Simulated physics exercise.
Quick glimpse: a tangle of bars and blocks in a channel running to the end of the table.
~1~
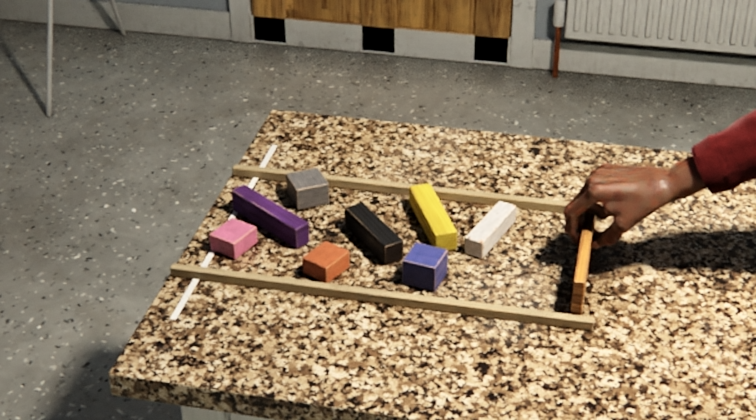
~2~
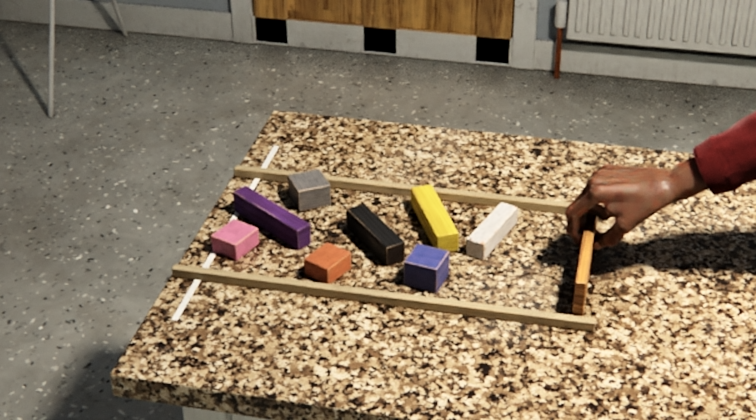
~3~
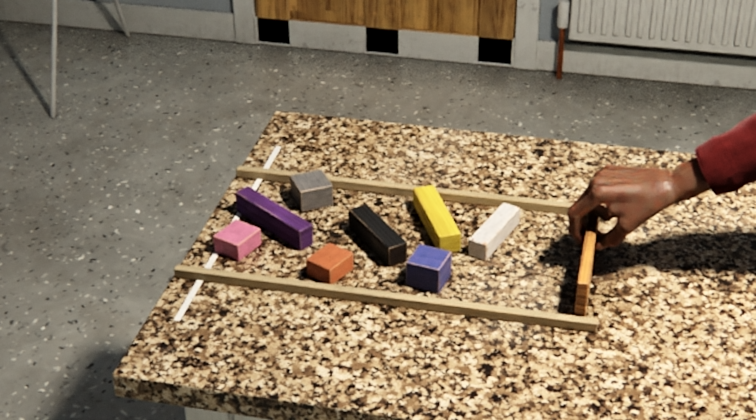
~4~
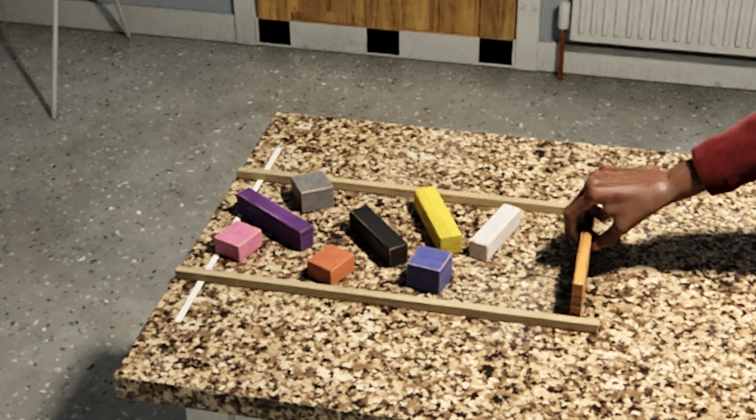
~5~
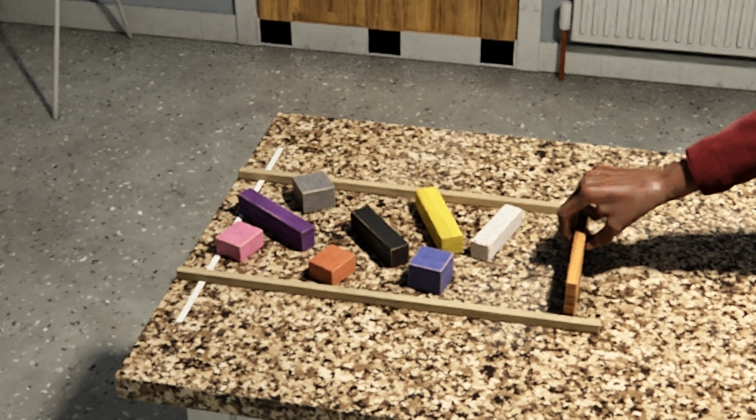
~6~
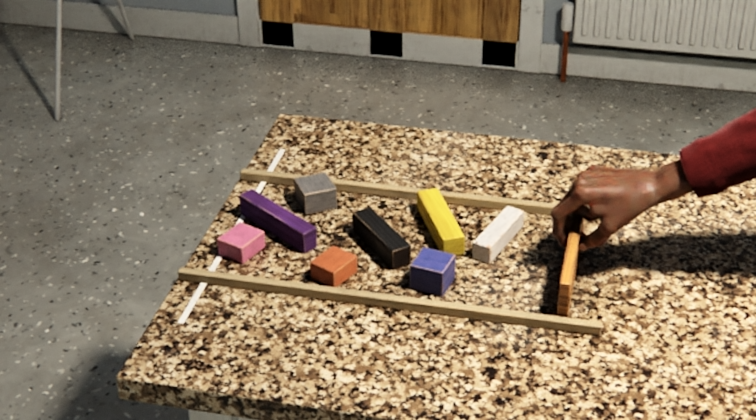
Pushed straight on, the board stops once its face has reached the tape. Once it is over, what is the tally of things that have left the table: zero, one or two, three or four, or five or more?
The count of pieces that drop is at least five, then.
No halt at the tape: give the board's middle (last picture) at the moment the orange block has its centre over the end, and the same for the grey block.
Middle approx. at (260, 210), then approx. at (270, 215).
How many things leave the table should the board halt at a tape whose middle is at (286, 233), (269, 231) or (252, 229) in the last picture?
1, 2, 5.
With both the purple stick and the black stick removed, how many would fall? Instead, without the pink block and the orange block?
The number fallen is 4, and in the other try 4.
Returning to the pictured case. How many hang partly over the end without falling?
You'd get 1.
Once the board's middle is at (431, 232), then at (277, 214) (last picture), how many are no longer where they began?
That makes 4 at the first spot and 8 at the second.
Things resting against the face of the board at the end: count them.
2 in contact.
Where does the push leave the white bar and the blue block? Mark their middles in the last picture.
I'd say approximately (237, 203) and then (201, 247).
Soon after, none off yet; pink block at rest near (241, 243); purple stick at rest near (278, 220); grey block at rest near (316, 193).
After that, none off yet; pink block at rest near (238, 243); purple stick displaced a little near (262, 223); grey block displaced about its own width near (297, 189).
In the end, the number that fall off is five or more; gone, yellow stick, black stick, orange block, grey block, purple stick and pink block.
